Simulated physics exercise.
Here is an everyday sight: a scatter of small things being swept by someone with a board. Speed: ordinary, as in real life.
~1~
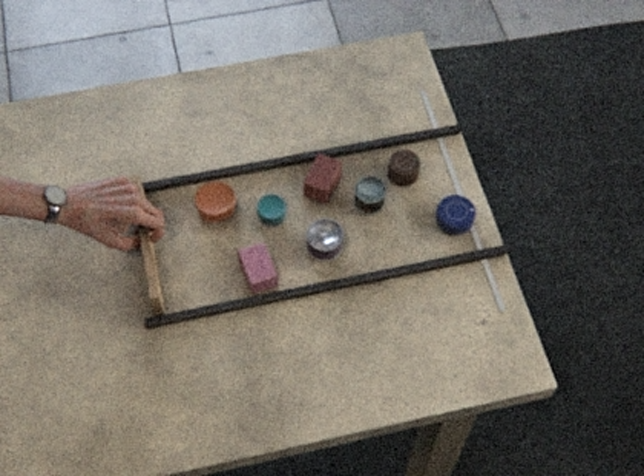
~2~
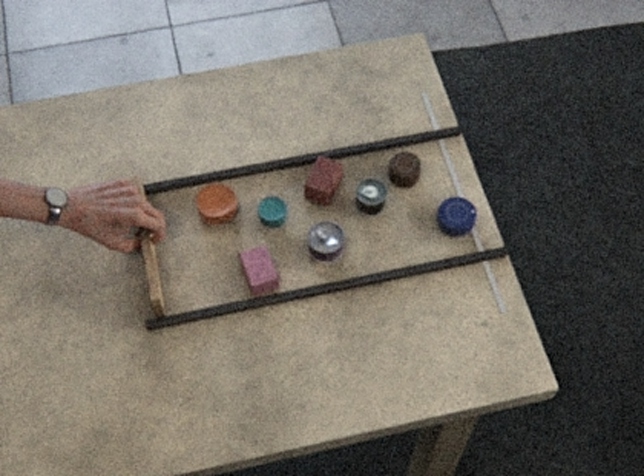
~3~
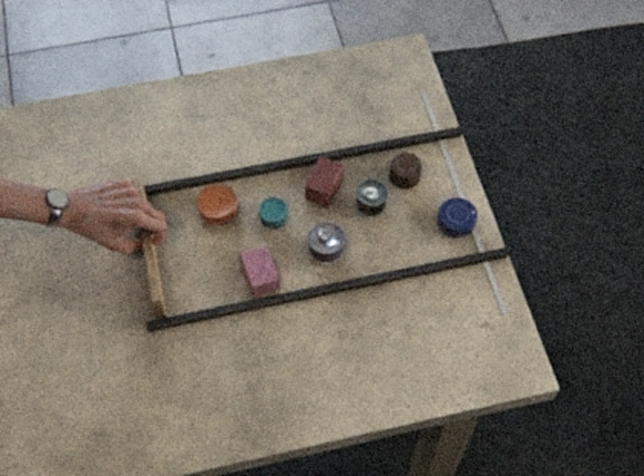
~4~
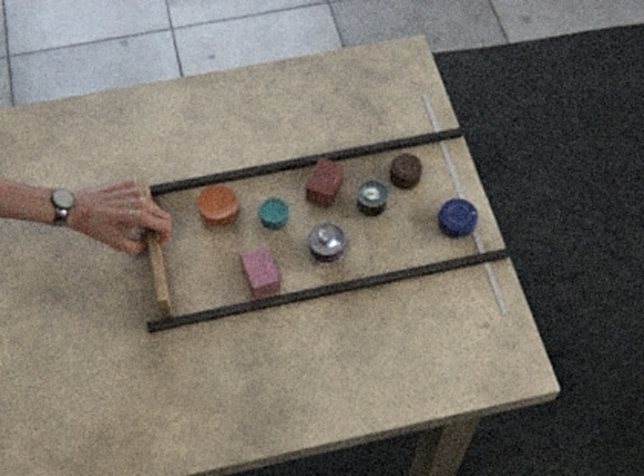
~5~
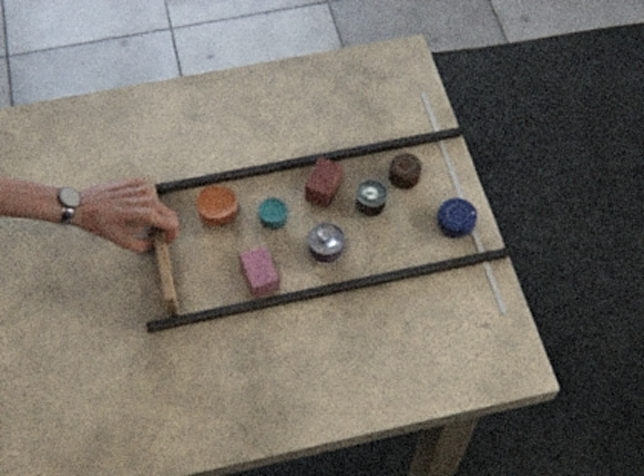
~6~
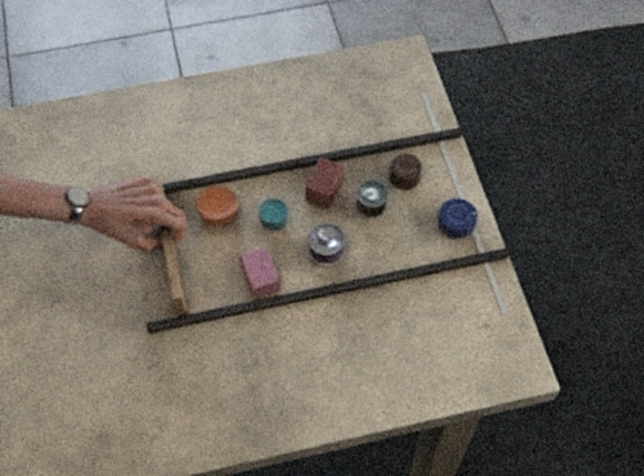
A hand slides a wooden board slightly right between two dark rails, toward scattered small objects.
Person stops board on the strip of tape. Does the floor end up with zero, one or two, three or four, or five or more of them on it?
It ends up with five or more.
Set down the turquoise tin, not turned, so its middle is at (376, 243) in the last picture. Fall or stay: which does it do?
From that position it ends up off.
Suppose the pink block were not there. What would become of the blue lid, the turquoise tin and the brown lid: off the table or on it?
Outcome - blue lid falling, turquoise tin staying, brown lid falling.
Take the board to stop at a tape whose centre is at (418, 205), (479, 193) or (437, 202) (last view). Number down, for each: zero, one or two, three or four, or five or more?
Results per position - either one or two / at least five / either one or two.
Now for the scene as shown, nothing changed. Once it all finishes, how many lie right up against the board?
That would be 3 of them.
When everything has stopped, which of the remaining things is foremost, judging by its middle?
It's the orange pot.
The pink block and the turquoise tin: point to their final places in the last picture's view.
Pink block at about (489, 226), turquoise tin at about (476, 189).
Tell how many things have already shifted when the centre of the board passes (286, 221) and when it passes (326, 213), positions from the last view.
That makes 5 at the first spot and 6 at the second.
Soon after, none off yet; blue lid at rest near (457, 218); brown lid at rest near (406, 172); black tin at rest near (372, 199).
After that, none off yet; blue lid at rest near (457, 218); brown lid displaced about its own width near (438, 164); black tin displaced about its own width near (410, 194).
In the end, the number that fall off is five or more; gone, purple pot, red block, black tin, brown lid and blue lid.
